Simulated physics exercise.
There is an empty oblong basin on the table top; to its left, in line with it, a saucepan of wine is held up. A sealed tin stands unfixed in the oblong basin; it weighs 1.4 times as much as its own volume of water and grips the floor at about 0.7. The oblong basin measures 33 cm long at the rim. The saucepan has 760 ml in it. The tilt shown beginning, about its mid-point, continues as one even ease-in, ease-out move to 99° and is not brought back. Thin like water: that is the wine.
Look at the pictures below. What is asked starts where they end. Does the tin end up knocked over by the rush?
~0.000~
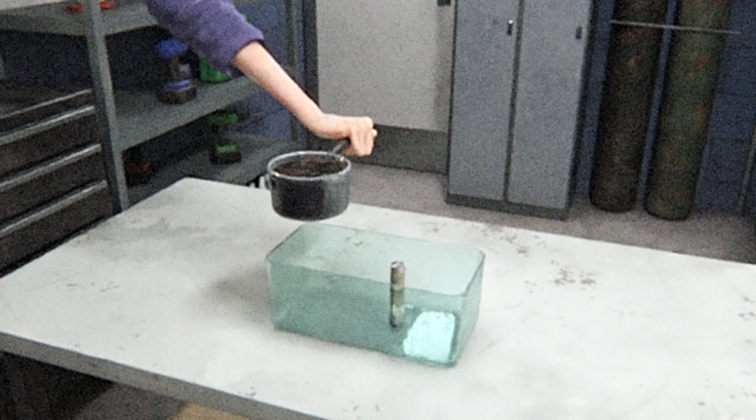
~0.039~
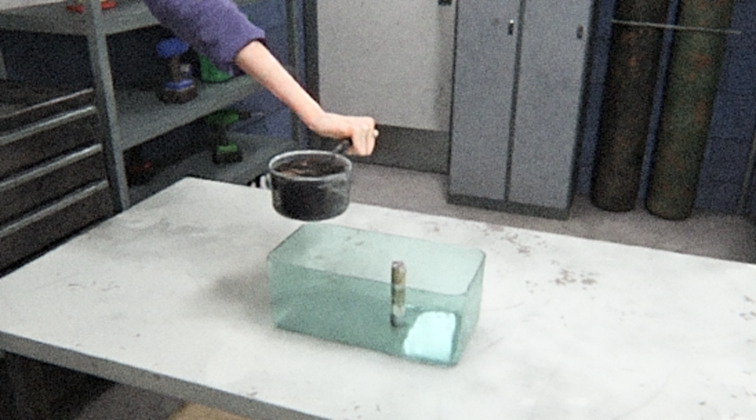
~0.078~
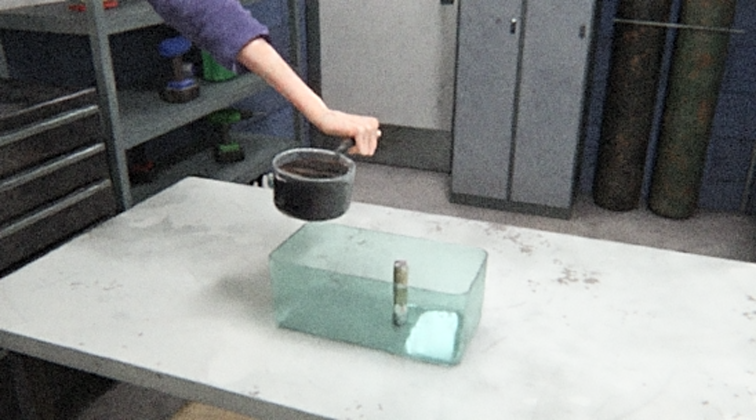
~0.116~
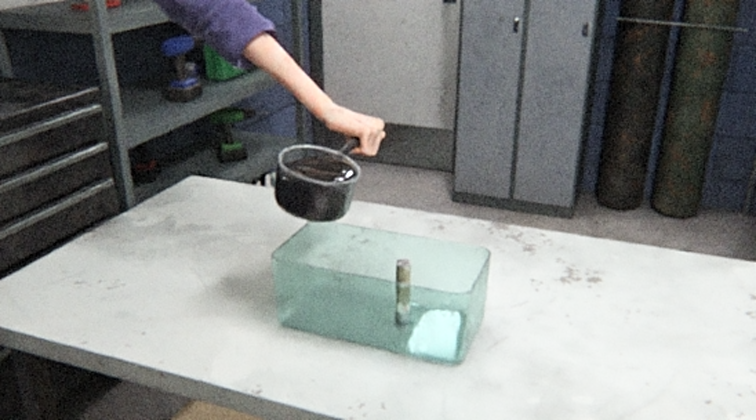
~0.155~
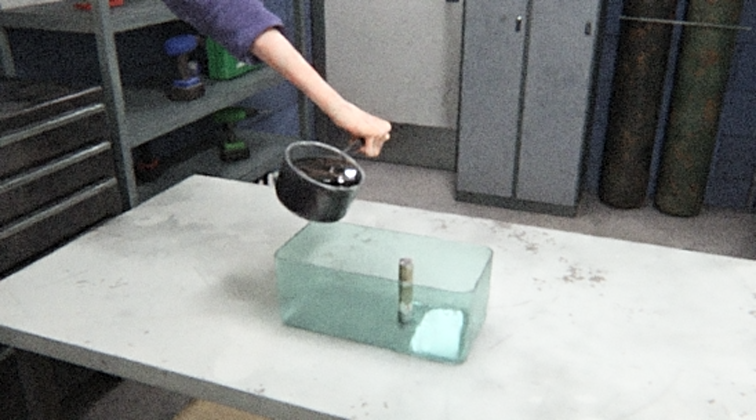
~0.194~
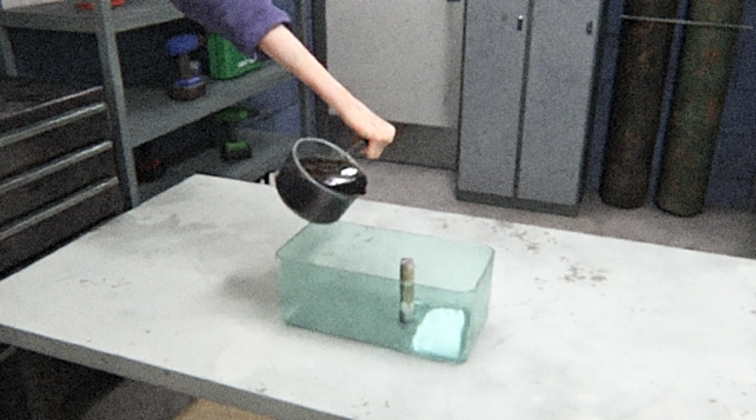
Yes.
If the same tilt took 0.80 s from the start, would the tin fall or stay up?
Then the tin does not tip.
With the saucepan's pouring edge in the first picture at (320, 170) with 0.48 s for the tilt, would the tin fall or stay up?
Then it stays on its base.
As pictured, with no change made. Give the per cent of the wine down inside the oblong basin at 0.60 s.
Roughly 86 %.
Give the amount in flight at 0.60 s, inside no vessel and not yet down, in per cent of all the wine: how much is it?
In-air share: About 5 %.
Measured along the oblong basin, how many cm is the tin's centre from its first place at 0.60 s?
Around 1 cm.
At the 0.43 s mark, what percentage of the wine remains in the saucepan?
Remaining: Near 30 % of the total.
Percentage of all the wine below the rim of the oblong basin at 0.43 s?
38 %, more or less.
Then, 0.43 s in, the tilt is 96° and 31 per cent is still to pour; the tin stands where it began.
Then, 0.60 s in, the tilt is 99° and 8 per cent is still to pour; the tin stands 1 cm from where it began.
Then, 0.78 s in, the tilt is 99° and 2 per cent is still to pour; the tin leans 4°.
Then, 0.98 s in, the tilt is 99° and 0 per cent is still to pour; the tin leans 28°.
Finally, the tin lies on its side.
